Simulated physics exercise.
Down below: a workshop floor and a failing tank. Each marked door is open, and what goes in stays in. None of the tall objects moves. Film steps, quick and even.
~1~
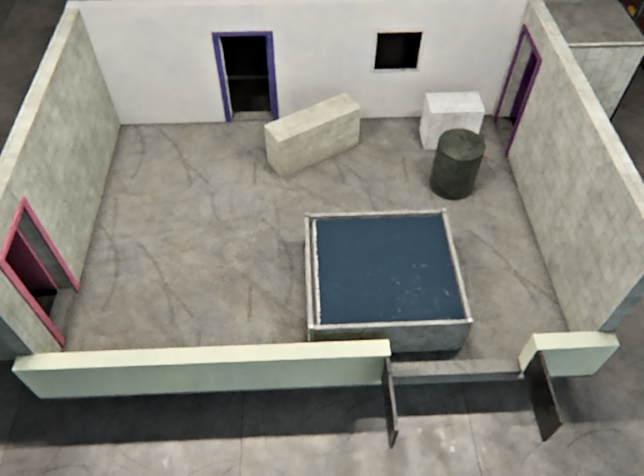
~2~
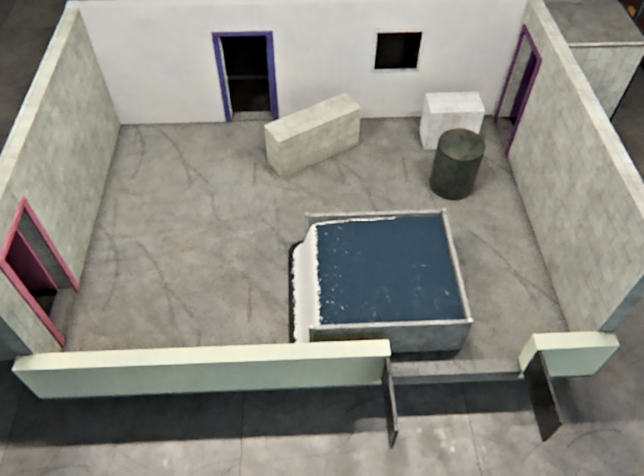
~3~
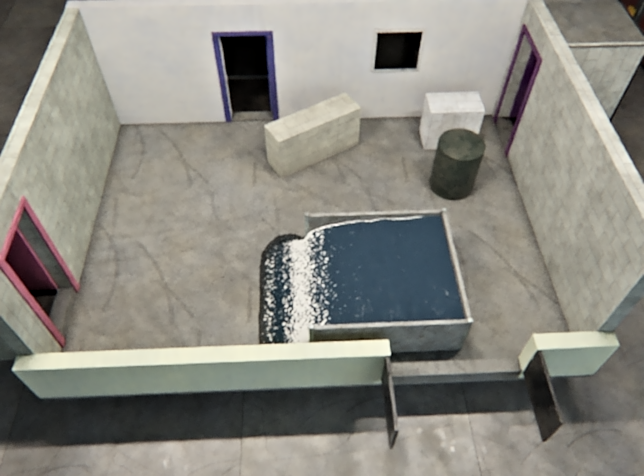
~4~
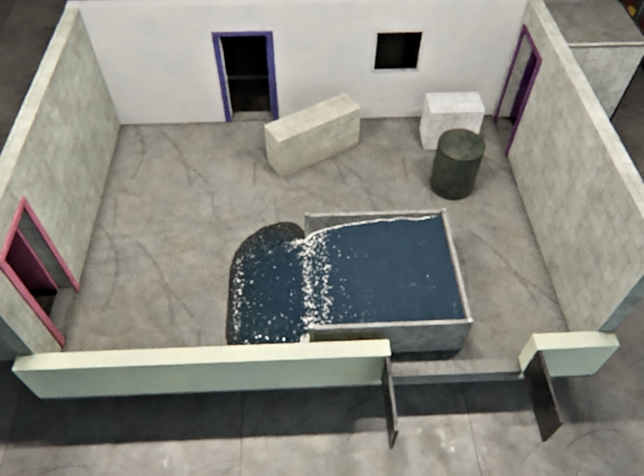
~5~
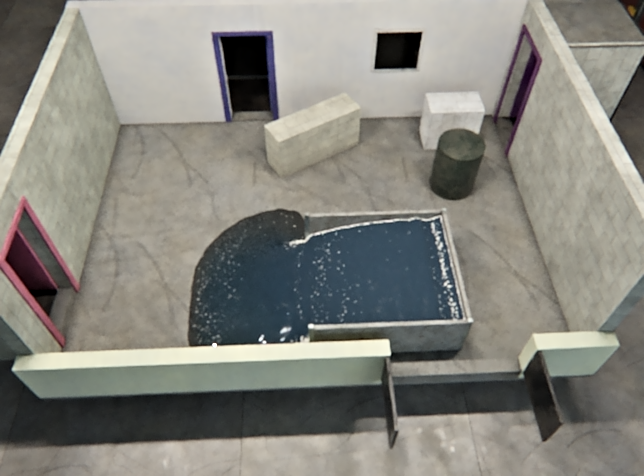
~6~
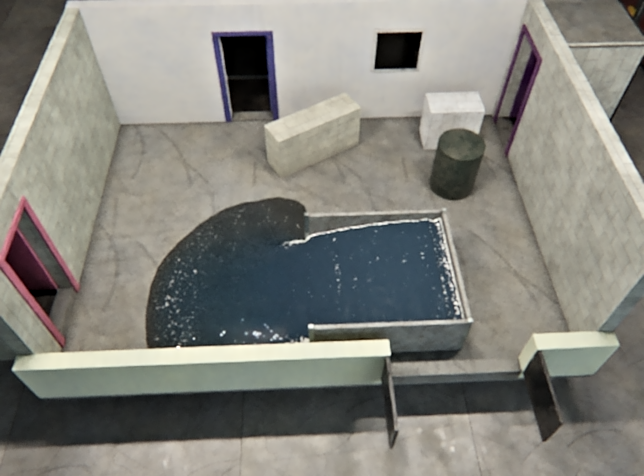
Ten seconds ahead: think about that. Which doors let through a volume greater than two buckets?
Result: The blue door overshoots the limit; the purple door keeps inside the limit; the pink door overshoots the limit.
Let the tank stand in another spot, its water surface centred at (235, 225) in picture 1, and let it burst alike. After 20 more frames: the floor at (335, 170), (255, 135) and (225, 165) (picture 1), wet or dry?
First one stays unwetted, next one gets inundated, last one gets inundated.
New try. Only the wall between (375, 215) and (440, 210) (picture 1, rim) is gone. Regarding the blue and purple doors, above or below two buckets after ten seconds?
In short: The blue one ends up below, the purple one ends up above.
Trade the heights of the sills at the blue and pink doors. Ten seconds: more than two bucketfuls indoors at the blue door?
Well, the blue door gets less than that.
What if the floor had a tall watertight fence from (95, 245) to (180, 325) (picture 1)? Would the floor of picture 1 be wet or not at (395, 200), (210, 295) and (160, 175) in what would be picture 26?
The first spot is untouched, the second swamped, the third swamped.
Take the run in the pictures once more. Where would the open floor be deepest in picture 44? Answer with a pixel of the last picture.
My estimate is about (323, 124).
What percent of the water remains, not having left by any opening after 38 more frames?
Roughly 88 out of every hundred parts.
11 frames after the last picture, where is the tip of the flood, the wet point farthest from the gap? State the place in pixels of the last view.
About at (115, 146).
A moment on, water covers 40 % of the floor; the blue door not reached, the purple door not reached, the pink door over two buckets in.
Next, water covers 45 % of the floor; the blue door not reached, the purple door not reached, the pink door far over two buckets in.
Then, water covers 45 % of the floor; the blue door not reached, the purple door not reached, the pink door far over two buckets in.
Later, water covers 65 % of the floor; the blue door over two buckets in, the purple door not reached, the pink door far over two buckets in.
In the end, water covers 90 % of the floor; the blue door far over two buckets in, the purple door wet at the sill, nothing in, the pink door far over two buckets in.
